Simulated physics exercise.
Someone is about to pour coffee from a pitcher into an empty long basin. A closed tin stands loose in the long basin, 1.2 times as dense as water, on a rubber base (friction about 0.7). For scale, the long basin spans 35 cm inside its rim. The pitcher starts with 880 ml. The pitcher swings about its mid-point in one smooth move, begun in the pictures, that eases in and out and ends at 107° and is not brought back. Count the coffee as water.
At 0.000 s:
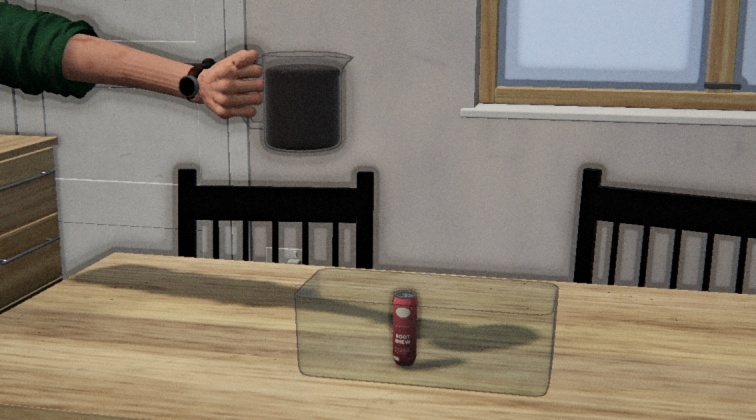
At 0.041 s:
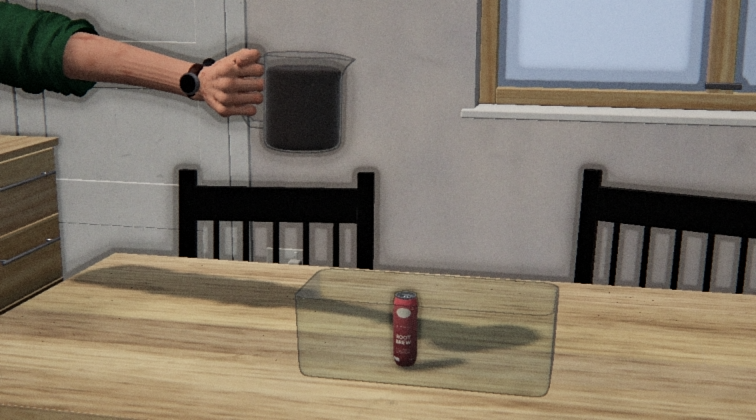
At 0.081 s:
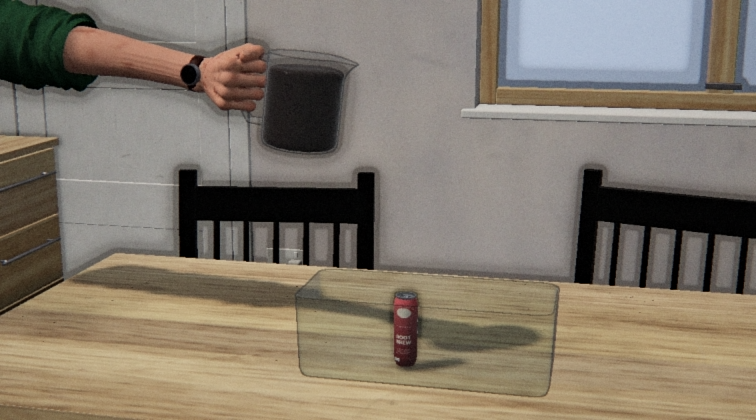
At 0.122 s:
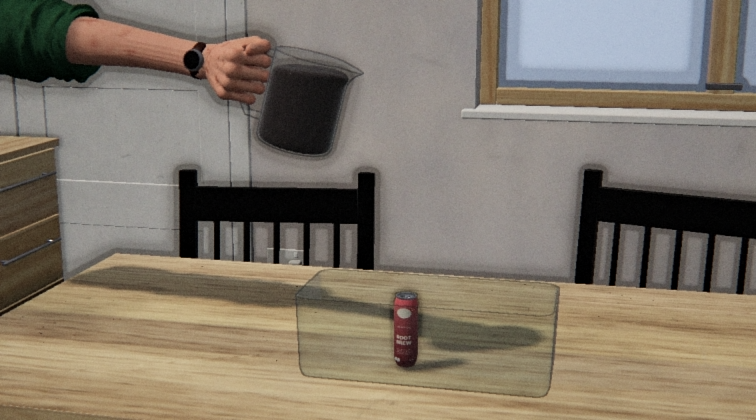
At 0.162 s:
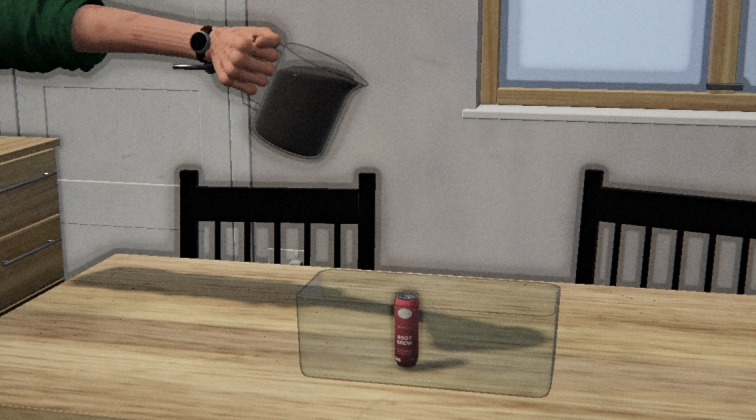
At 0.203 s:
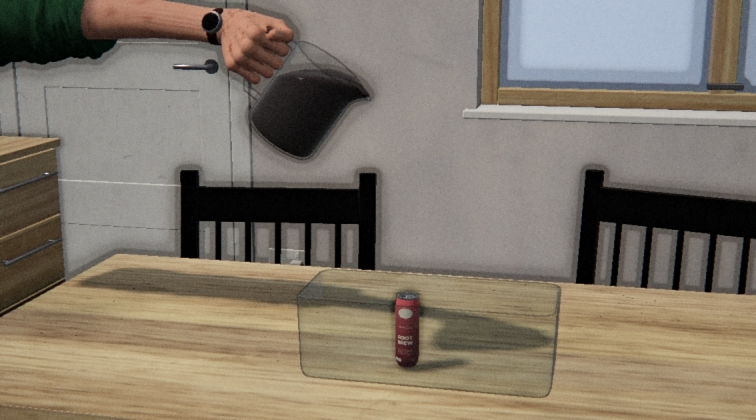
A glass pitcher of dark liquid tilting rightward in a person's hand, above a wooden table with a red can inside a clear basin.
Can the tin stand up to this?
It keeps standing.
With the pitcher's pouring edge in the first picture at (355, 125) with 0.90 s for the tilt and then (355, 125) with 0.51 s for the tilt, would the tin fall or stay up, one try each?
First it falls; then it falls.
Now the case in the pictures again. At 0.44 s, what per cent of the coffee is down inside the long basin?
Some 3 per cent.
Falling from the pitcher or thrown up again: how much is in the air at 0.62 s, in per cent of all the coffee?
Near 32 in a hundred.
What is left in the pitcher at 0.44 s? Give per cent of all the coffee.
Some 54 per cent.
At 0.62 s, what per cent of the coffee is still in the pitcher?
About 16 per cent.
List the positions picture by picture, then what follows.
Tilt 0°; pouring edge (353, 57); surface from (268, 67) to (341, 69); the long basin's rim runs from (307, 283) to (556, 300); the tin's top is at (405, 298), in the first picture.
Tilt 2°; pouring edge (355, 59); surface from (270, 67) to (342, 71), in the second picture.
Tilt 7°; pouring edge (359, 64); surface from (273, 66) to (344, 73), in the third picture.
Tilt 14°; pouring edge (364, 73); surface from (276, 68) to (349, 76), in the fourth picture.
Tilt 25°; pouring edge (368, 85); surface from (274, 81) to (357, 80), in the fifth picture.
Tilt 37°; pouring edge (371, 99); surface from (266, 92) to (365, 88), in the sixth picture.
After 0.44 s the tilt is 103° and 55 per cent is still to pour; the tin stands where it began.
After 0.62 s the tilt is 107° and 16 per cent is still to pour; the tin stands where it began.
After 0.81 s the tilt is 107° and 4 per cent is still to pour; the tin stands where it began.
After 1.01 s the tilt is 107° and 0 per cent is still to pour; the tin stands where it began.
In the end the tin stands where it began.
